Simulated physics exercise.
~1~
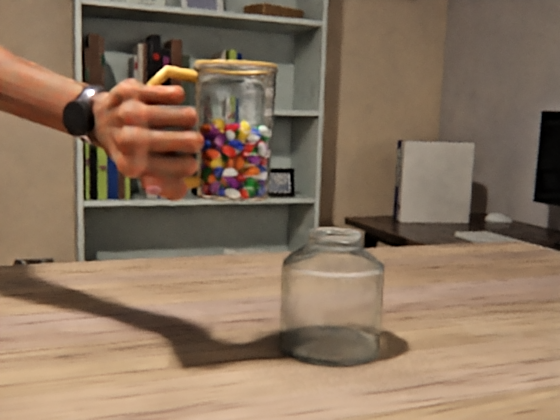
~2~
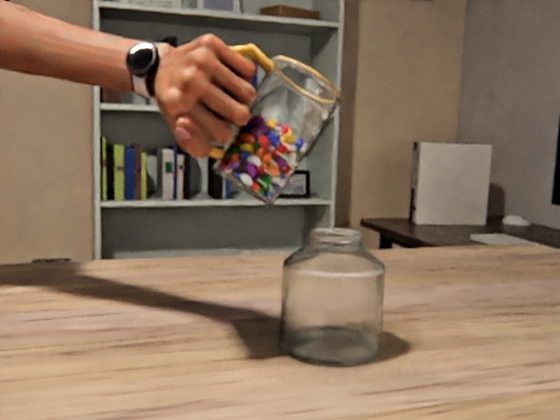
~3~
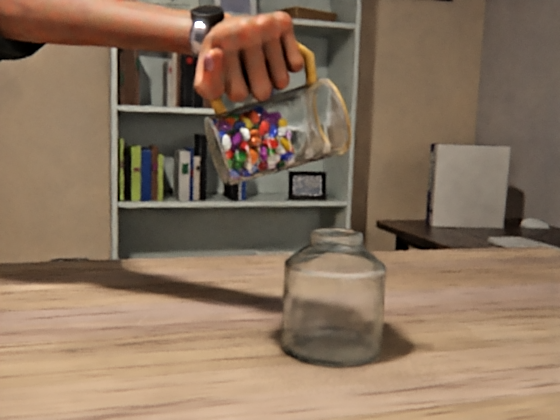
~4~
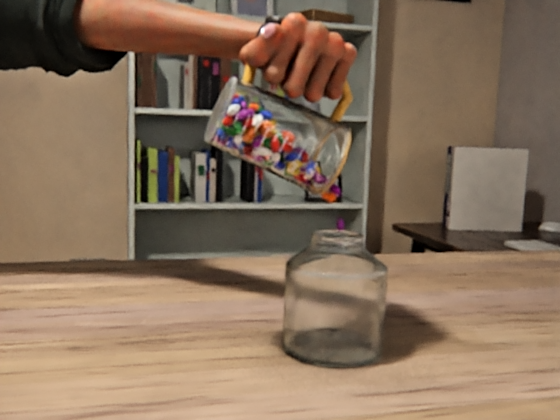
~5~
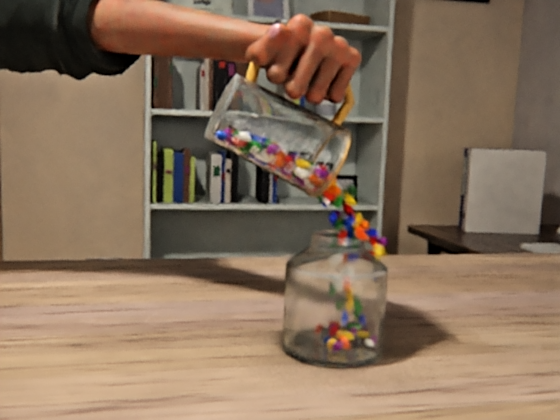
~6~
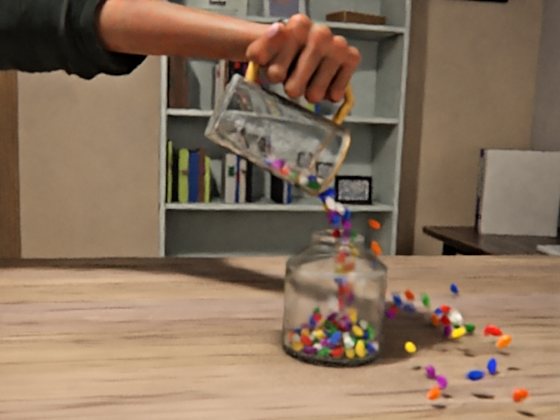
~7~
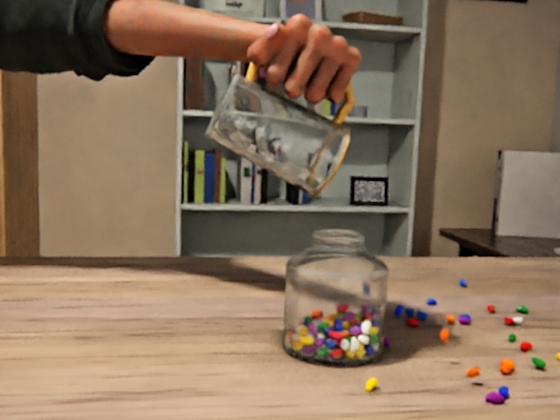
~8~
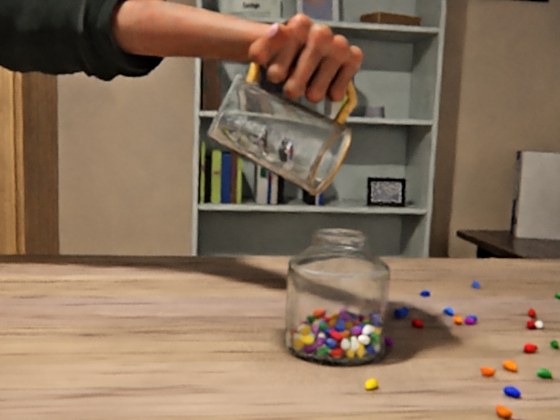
A pale wooden table stands in a room with a grey shelf of books behind it, seen from the front while the camera drifts slightly sideways. A hand in a dark sleeve and watch holds a see-through cup of colourful jelly beans at the upper left, and an empty glass jar stands on the table. The hand moves the cup right above the jar and tips it over. The beans stream from its rim into the jar, but some scatter across the table to the right. At the end the cup looks empty, and most of the beans lie in the jar.
